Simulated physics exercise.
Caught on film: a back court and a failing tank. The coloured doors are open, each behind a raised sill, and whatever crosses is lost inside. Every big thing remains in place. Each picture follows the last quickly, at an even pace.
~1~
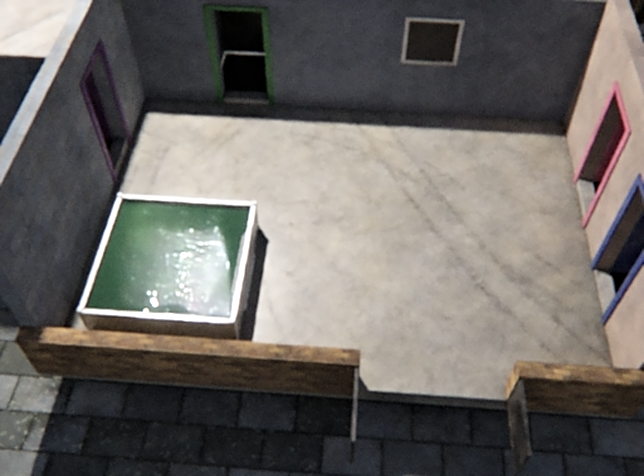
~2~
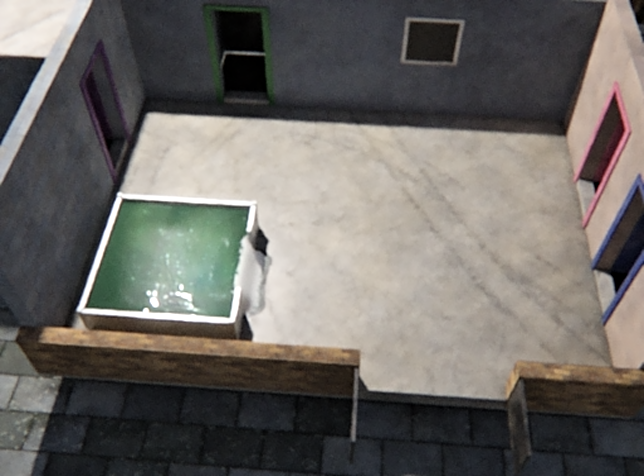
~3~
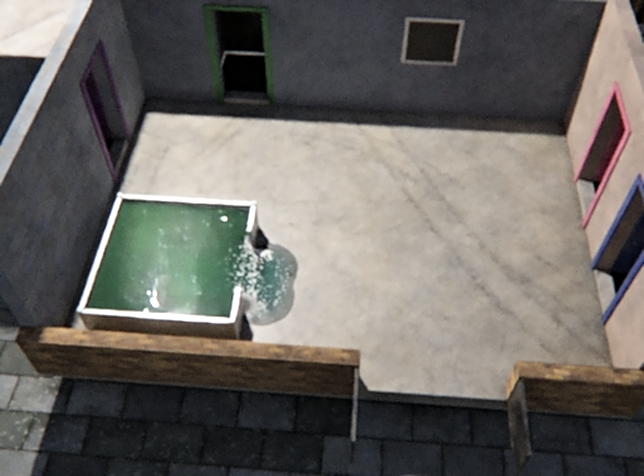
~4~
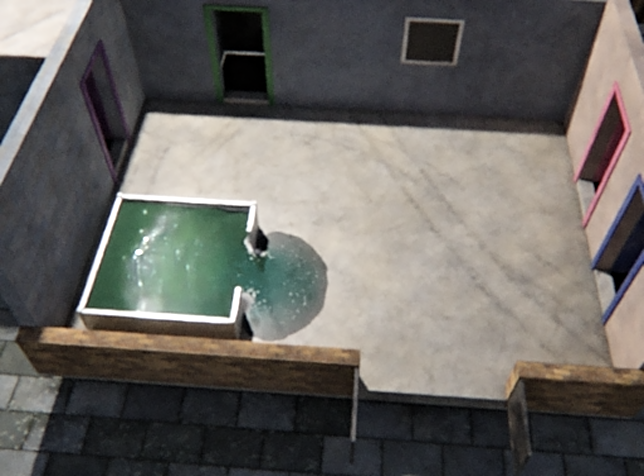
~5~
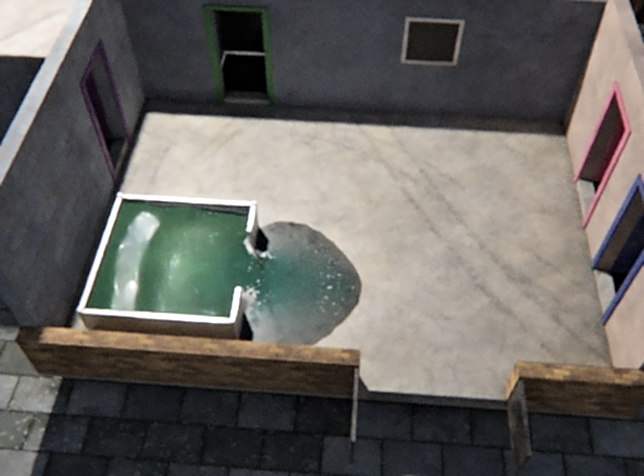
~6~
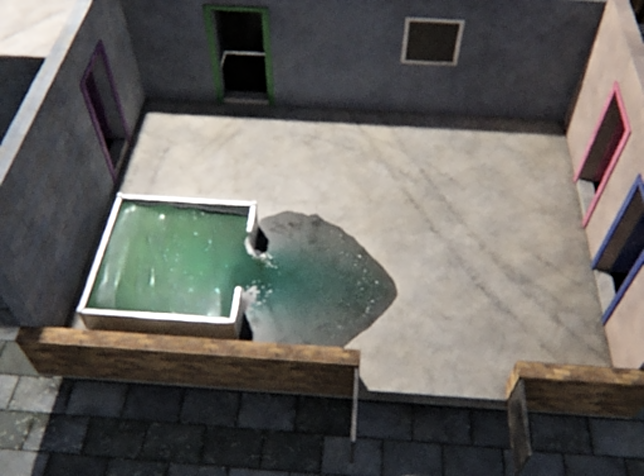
Walled back court with coloured doorways, green water bursting through the right side of an open tank and spreading rightward across the pale floor.
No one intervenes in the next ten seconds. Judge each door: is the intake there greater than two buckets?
In the end blue door: Past the limit; pink door: Inside the limit; green door: Inside the limit; purple door: Inside the limit.
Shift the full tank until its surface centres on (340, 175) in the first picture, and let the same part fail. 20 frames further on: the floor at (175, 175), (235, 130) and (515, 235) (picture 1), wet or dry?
Taking the three spots in turn, I'd say spared, then spared, then drenched.
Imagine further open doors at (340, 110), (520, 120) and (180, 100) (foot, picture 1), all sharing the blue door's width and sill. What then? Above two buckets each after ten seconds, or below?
The three doors, in turn: Is short of it, is beyond it, is short of it.
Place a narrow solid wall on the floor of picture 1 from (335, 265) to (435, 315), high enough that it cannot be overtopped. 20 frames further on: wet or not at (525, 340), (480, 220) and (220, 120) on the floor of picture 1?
Results in sequence: Swamped / swamped / bone-dry.
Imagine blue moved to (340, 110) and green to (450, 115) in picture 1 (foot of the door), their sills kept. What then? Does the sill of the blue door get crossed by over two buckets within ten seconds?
Blue: Falls short.
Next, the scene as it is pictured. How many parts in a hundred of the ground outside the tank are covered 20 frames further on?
Roughly 60 percent.
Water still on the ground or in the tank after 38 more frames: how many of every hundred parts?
About 88 %.
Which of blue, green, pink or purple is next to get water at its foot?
The blue-painted one.
A moment on, water covers 25 % of the floor; the blue door not reached, the pink door not reached, the green door not reached, the purple door not reached.
Next, water covers 45 % of the floor; the blue door wet at the sill, nothing in, the pink door not reached, the green door not reached, the purple door not reached.
Then, water covers 60 % of the floor; the blue door over two buckets in, the pink door wet at the sill, nothing in, the green door not reached, the purple door not reached.
Later, water covers 60 % of the floor; the blue door far over two buckets in, the pink door wet at the sill, nothing in, the green door not reached, the purple door not reached.
In the end, water covers 75 % of the floor; the blue door far over two buckets in, the pink door wet at the sill, nothing in, the green door wet at the sill, nothing in, the purple door not reached.
